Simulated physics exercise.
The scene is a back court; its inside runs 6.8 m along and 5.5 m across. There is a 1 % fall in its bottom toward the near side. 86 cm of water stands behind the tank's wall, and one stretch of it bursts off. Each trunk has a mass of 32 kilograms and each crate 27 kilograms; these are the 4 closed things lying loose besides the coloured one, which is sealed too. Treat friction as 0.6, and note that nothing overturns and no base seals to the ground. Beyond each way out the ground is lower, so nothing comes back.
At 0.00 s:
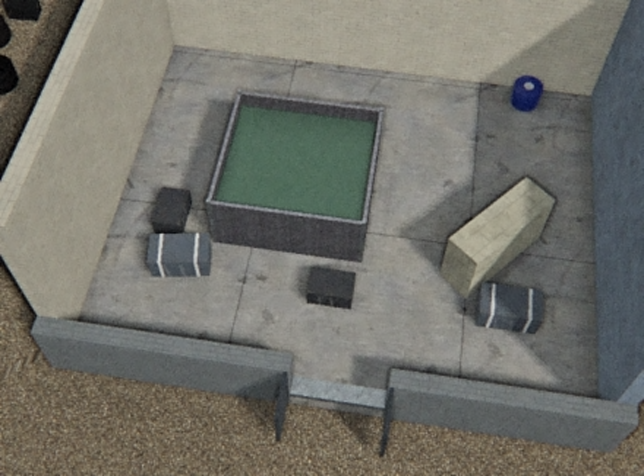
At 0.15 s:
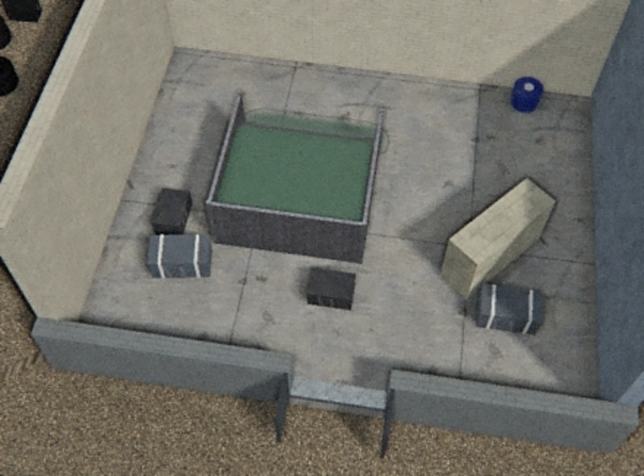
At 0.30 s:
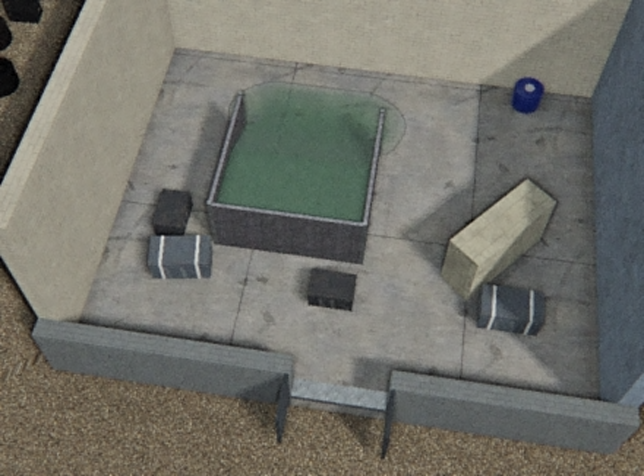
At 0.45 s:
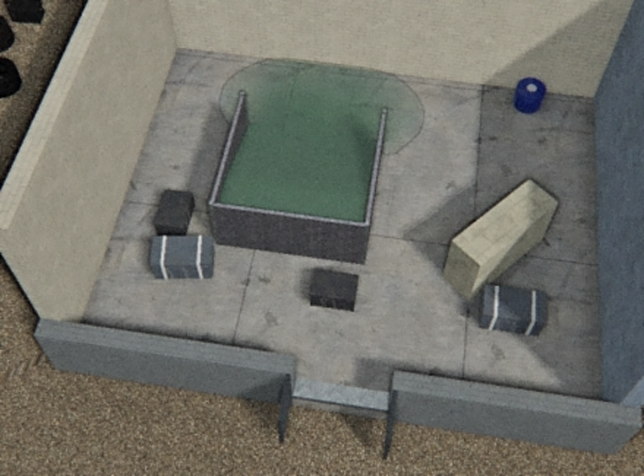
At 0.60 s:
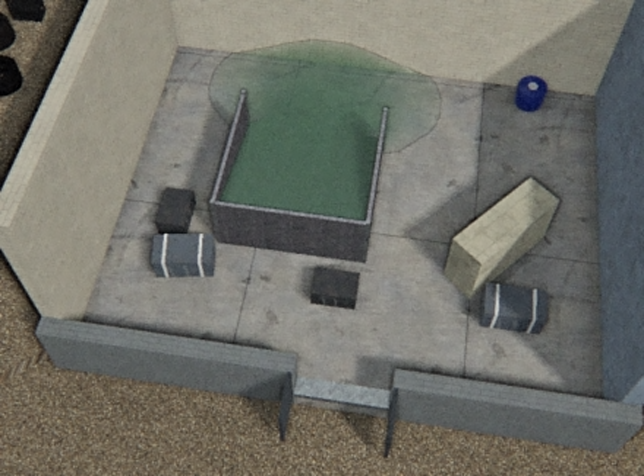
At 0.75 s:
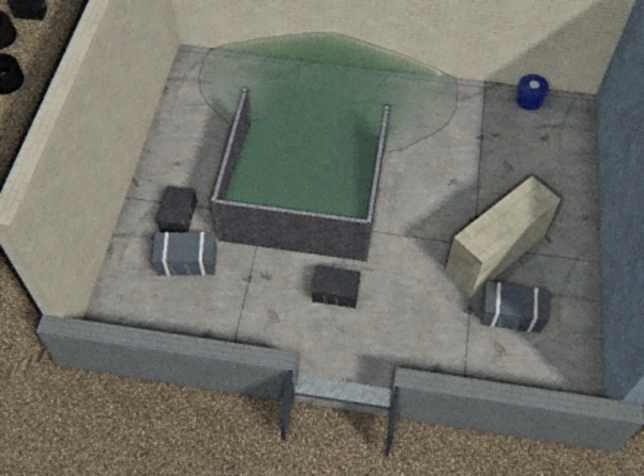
At first, green water fills a dark-walled square tank in a walled court, with boxes, a pale slanted block and a blue tub around it. Then the tank's far wall gives way, and water spreads out across the floor behind it, widening toward the back wall, while the loose objects stay put.
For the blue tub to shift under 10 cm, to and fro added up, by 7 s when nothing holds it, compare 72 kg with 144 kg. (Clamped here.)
Going by this, the heavier pick is required.
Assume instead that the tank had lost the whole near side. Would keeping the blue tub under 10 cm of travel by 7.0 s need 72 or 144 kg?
In that case, even the light one works.
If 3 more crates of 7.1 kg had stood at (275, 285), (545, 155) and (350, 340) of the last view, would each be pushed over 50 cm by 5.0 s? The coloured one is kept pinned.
Each in turn: Not that far, further than that, not that far.
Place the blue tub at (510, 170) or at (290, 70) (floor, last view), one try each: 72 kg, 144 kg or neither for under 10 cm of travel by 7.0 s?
Try 1: Lesser mass sufficient. Try 2: Greater mass required.
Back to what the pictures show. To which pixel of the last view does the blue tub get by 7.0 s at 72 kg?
About pixel (564, 99).
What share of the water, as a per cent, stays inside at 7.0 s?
Close to 96 in a hundred parts remain.
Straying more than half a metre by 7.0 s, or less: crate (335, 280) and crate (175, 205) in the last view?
The first is within the limit, the second over the limit.
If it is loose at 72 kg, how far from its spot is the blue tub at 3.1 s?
Roughly 50 cm.
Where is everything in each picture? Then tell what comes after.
The blue tub at (529, 86) rests on the ground; 3.7 m2 under water; 0 of 5 have shifted, in the first frame.
The blue tub at (529, 87) rests on the ground; 4.9 m2 under water; 0 of 5 have shifted, in the second frame.
The blue tub at (530, 88) rests on the ground; 6.7 m2 under water; 0 of 5 have shifted, in the third frame.
The blue tub at (532, 88), on the bottom; 8.5 m2 under water; 0 of 5 have shifted, in the fourth frame.
The blue tub at (533, 86) rests on the ground; water covers 9.4 m2; 0 of 5 have shifted, in the fifth frame.
The blue tub at (534, 85), on the bottom; water covers 10.0 m2; 0 of 5 have shifted, in the sixth frame.
After 1.4 s the blue tub would be 0 cm from its start with 72 kg and 0 cm from its start with 144 kg; 4 cm of water round it then.
After 3.1 s the blue tub would be 51 cm from its start with 72 kg and 0 cm from its start with 144 kg; 15 cm of water round it then.
After 4.9 s the blue tub would be 51 cm from its start with 72 kg and 0 cm from its start with 144 kg; 12 cm of water round it then.
After 7.0 s the blue tub would be 51 cm from its start with 72 kg and 0 cm from its start with 144 kg; 9 cm of water round it then.
